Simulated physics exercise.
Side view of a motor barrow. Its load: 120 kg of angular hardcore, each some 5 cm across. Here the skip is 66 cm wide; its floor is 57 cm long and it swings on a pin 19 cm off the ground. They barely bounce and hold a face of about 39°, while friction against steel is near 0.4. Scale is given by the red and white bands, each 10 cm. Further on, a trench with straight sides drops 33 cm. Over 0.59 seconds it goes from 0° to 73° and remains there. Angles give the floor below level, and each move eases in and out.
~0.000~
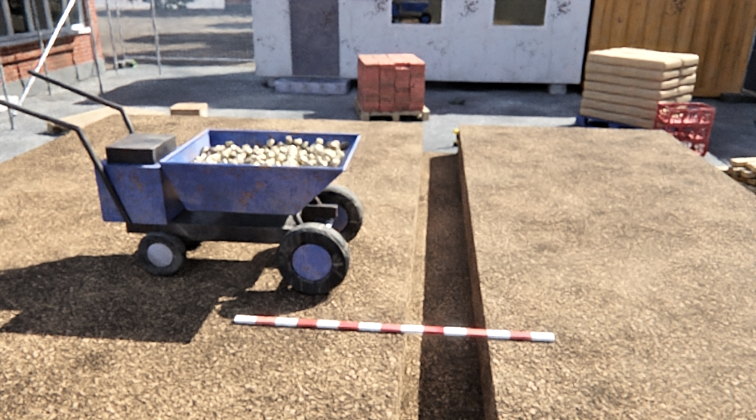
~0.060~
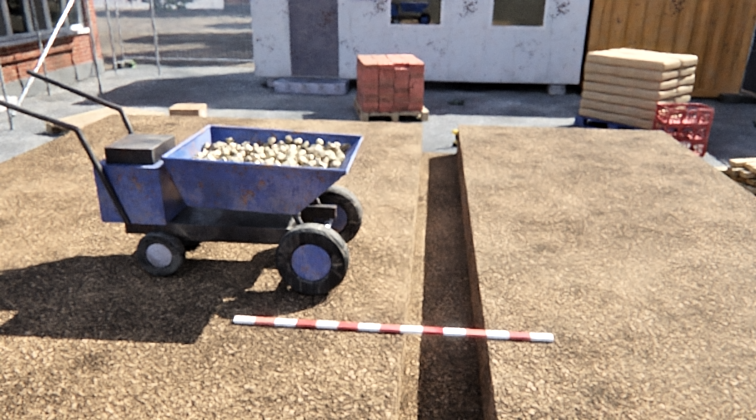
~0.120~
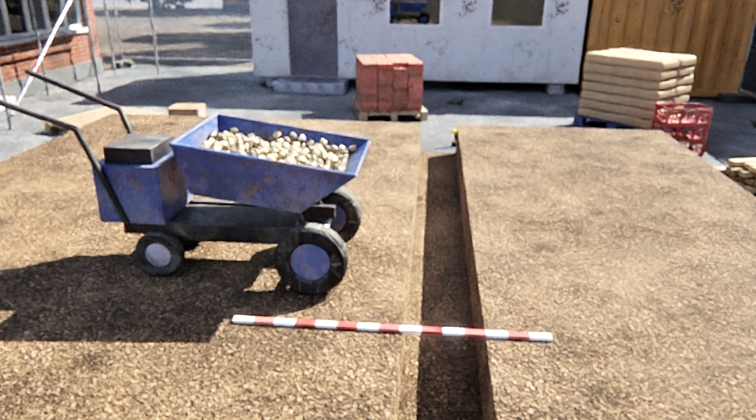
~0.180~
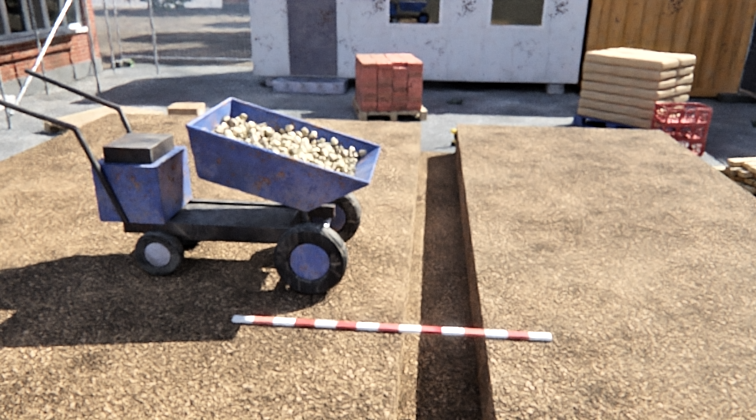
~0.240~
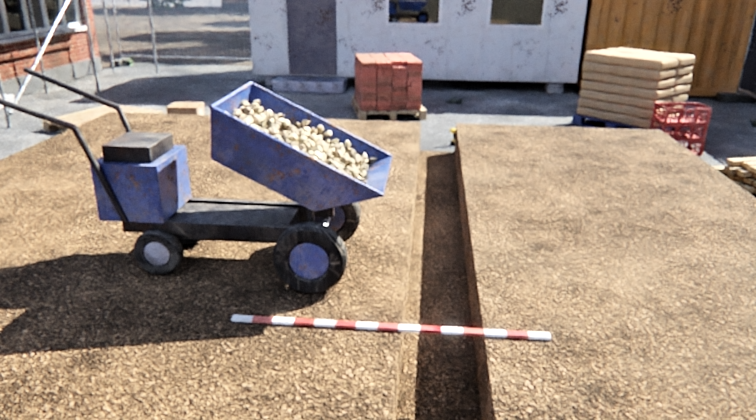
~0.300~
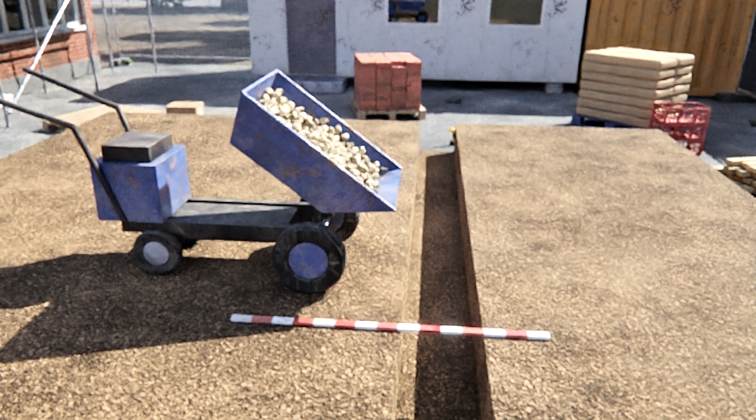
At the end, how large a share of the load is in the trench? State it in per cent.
A share of about 74 per cent.
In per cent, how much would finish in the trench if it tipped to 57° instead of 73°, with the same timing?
Some 55% would finish there.
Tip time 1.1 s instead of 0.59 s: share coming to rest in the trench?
With that change, it comes to around 95 per cent.
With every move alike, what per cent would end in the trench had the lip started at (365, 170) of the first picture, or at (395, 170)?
I'd expect close to 50 per cent at the first and 20 per cent at the second.
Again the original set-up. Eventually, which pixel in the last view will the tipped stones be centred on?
The stones end up centred near (456, 307).
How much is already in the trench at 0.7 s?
Some 35 per cent of the load by that point.
After 0.4 s the floor is at 61°; 100 % in the skip; the foremost stones are at (402, 213).
After 0.7 s the floor is at 73°; 67 % in the skip, 33 % in the trench; the foremost stones are at (474, 297).
After 1.0 s the floor is at 73°; 4 % in the skip, 70 % in the trench, 26 % past the trench; the foremost stones are at (616, 272).
After 3.0 s the floor is at 73°; 0 % in the skip, 74 % in the trench, 26 % past the trench; the foremost stones are at (735, 271).
